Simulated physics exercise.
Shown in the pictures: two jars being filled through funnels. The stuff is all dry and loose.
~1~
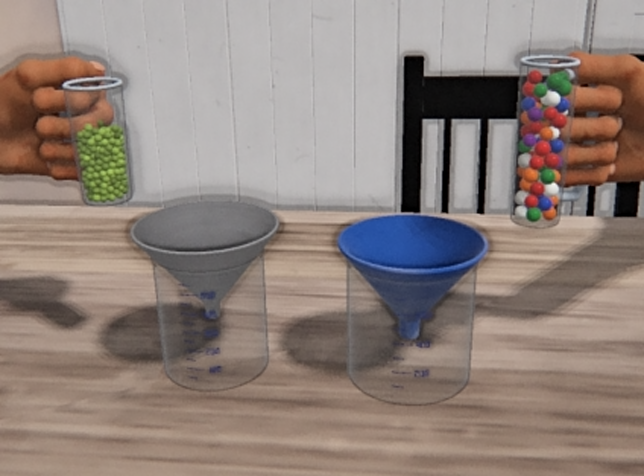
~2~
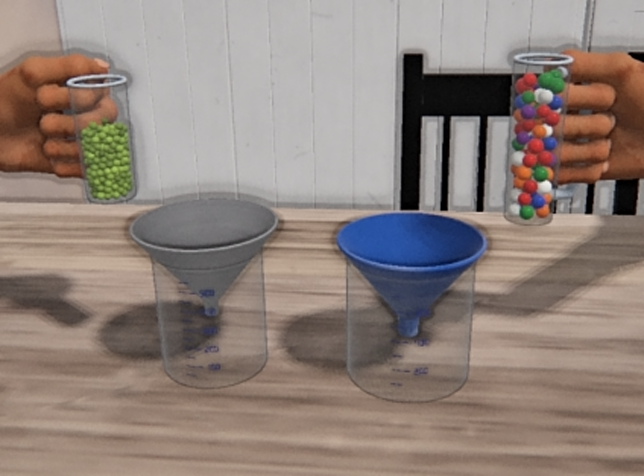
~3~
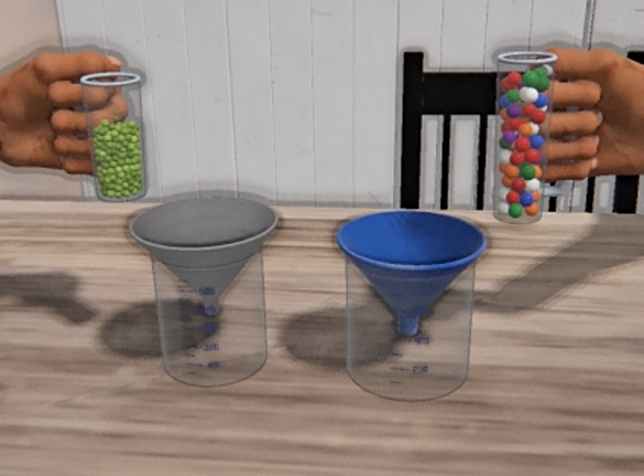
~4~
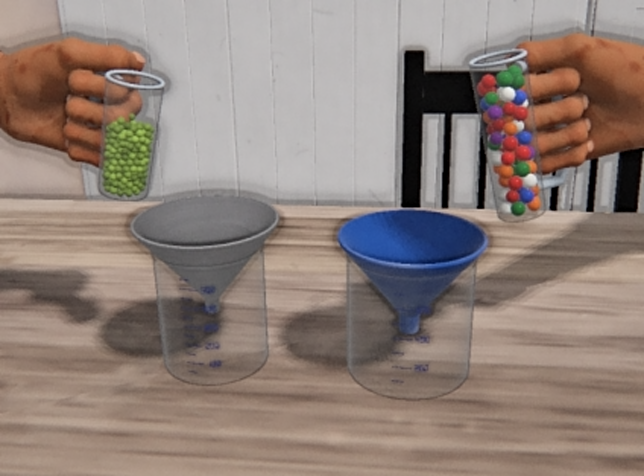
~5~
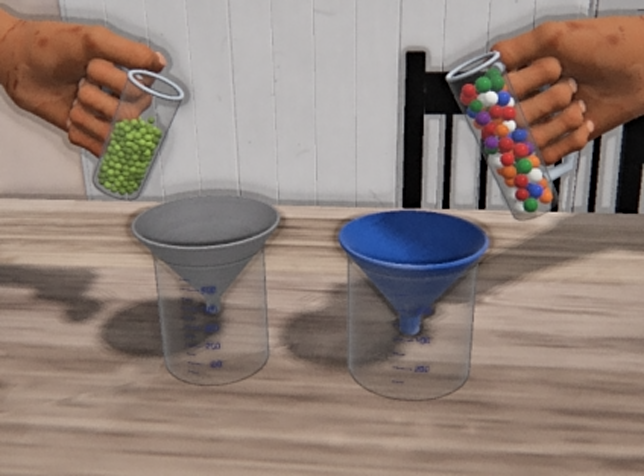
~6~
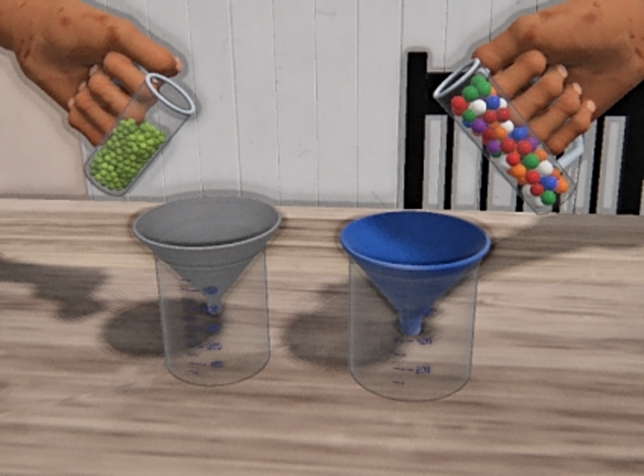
On a pale wooden table before a white panelled wall and a black chair, seen from slightly above by a still camera, two clear containers stand side by side. A grey funnel sits in the left one and a blue funnel in the right, while hands hold clear cups of green peas and multicoloured balls. Both hands move their cups inward, then steadily tilt them toward each other.
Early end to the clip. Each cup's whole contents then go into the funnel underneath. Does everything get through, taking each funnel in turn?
Taking them in turn: Left, no, it jams; right, no, it jams.
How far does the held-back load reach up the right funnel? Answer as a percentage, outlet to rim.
It reaches about 80 percent of the way up.
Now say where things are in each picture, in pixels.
The first picture shows left funnel near (207, 236), outlet at (213, 316), about one piece wide; left cup near (101, 143), holding dried peas; right funnel near (412, 251), outlet at (409, 335), about one piece wide; right cup near (542, 144), holding glass marbles.
The second picture shows left cup near (105, 140), upright; right cup near (535, 141), upright.
The third picture shows left cup near (116, 138), upright; right cup near (522, 140), upright.
The fourth picture shows left cup near (129, 137), tipped 13°; right cup near (510, 138), tipped 13°.
The fifth picture shows left cup near (136, 137), tipped 27°; right cup near (505, 139), tipped 27°.
The sixth picture shows left funnel near (209, 231), outlet at (215, 311); left cup near (137, 138), tipped 41°; right funnel near (414, 248), outlet at (411, 331); right cup near (507, 140), tipped 41°.
Then, 0.23 s on from there, left, the whole lot still in the cup; right, the whole lot still in the cup.
Then, 0.53 s on from there, left, the whole lot still in the cup; right, the whole lot still in the cup.
Then, 0.85 s on from there, left, the bulk still in the cup, a little in or over the funnel; right, the bulk still in the cup, near a quarter in or over the funnel.
In the end, left, all but a few stuck in the funnel, only a few down in the jar; right, all but a few stuck in the funnel, only a few down in the jar.
